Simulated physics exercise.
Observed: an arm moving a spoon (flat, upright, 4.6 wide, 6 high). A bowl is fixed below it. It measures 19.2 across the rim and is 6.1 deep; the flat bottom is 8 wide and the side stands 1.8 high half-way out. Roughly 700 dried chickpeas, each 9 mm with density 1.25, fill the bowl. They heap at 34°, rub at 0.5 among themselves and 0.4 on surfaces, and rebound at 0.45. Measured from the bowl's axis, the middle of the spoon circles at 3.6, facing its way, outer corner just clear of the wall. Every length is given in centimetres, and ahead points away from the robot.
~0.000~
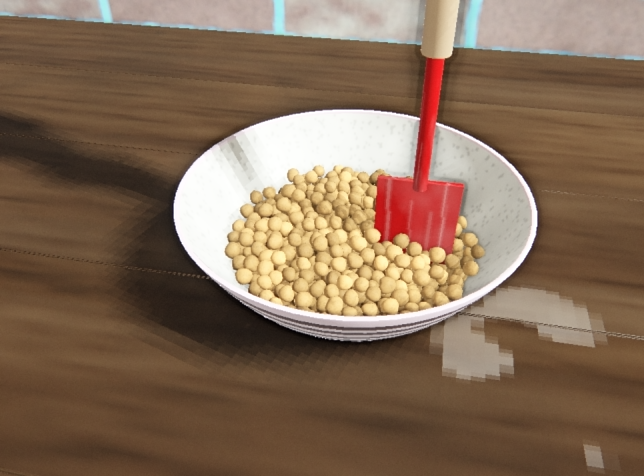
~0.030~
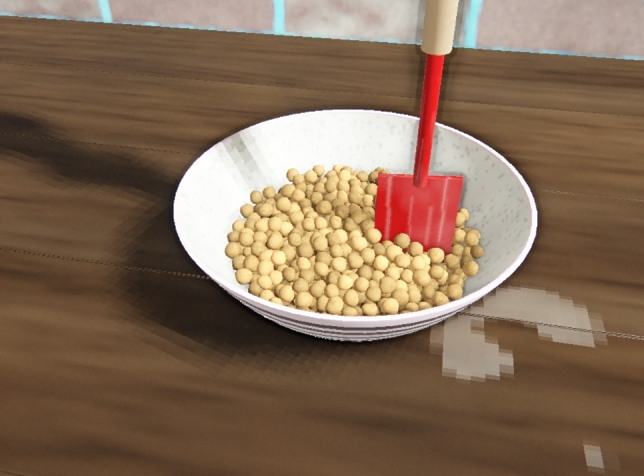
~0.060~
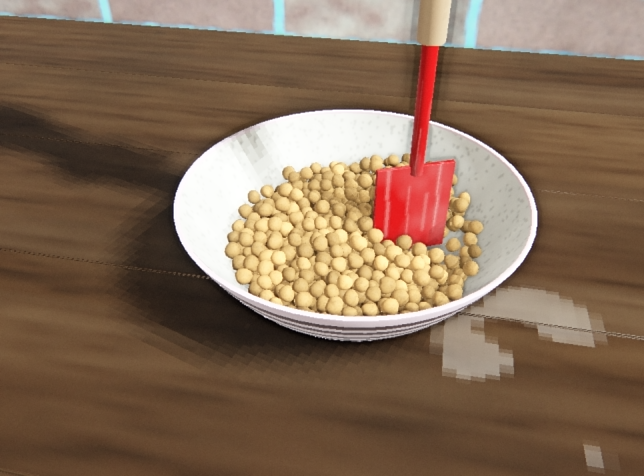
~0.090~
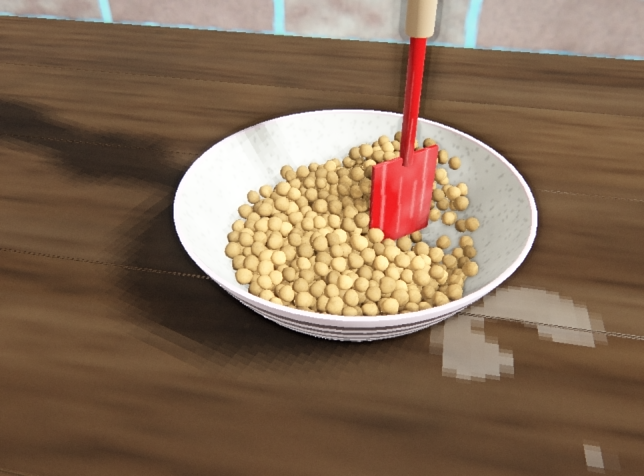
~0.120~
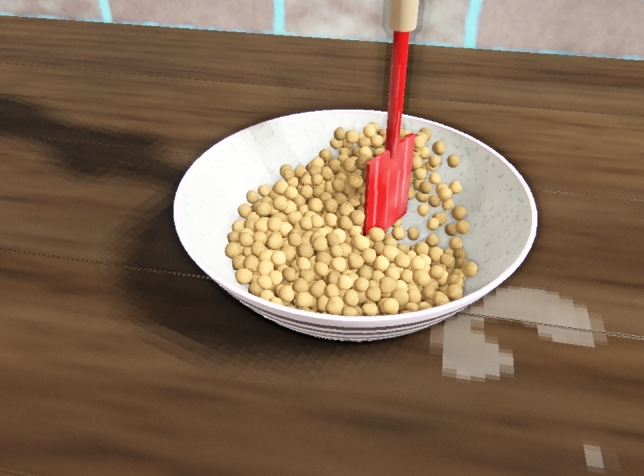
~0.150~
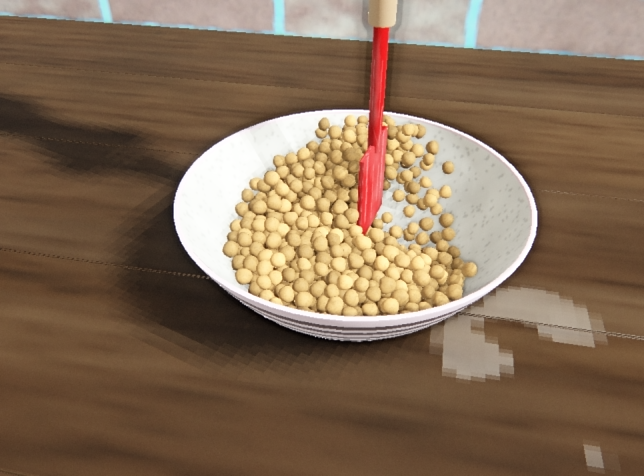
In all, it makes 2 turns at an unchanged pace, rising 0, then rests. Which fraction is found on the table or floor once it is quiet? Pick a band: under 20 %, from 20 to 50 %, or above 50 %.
Under 20 %.
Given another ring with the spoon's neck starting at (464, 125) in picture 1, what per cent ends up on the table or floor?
About 10 %.
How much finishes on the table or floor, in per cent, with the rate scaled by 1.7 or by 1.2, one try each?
First try close to 40, second close to 15, in per cent.
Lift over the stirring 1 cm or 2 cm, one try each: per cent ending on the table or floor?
Roughly 5 percent, then roughly 5 percent.
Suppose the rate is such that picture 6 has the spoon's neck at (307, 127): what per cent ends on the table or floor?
It works out to roughly 45 percent.
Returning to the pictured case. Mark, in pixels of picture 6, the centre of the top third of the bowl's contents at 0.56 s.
Somewhere around (448, 240) in the last view.
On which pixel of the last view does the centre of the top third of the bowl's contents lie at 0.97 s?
Estimated centre: (273, 264).
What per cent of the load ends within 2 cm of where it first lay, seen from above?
About 5 %.
By 0.56 s, 331° round, highest piece 8 above the table; 667 in the bowl, 27 on the table or floor, 10 in flight or on the tool.
By 0.97 s, 222° round, highest piece 8 above the table; 646 in the bowl, 51 on the table or floor, 7 in flight or on the tool.
By 1.38 s, 0° round, highest piece 6 above the table; 631 in the bowl, 73 on the table or floor.
By 2.08 s, 0° round, highest piece 6 above the table; 631 in the bowl, 73 on the table or floor.
Final count, 631 in the bowl, 73 on the table or floor. That is 10 % on the table or floor.
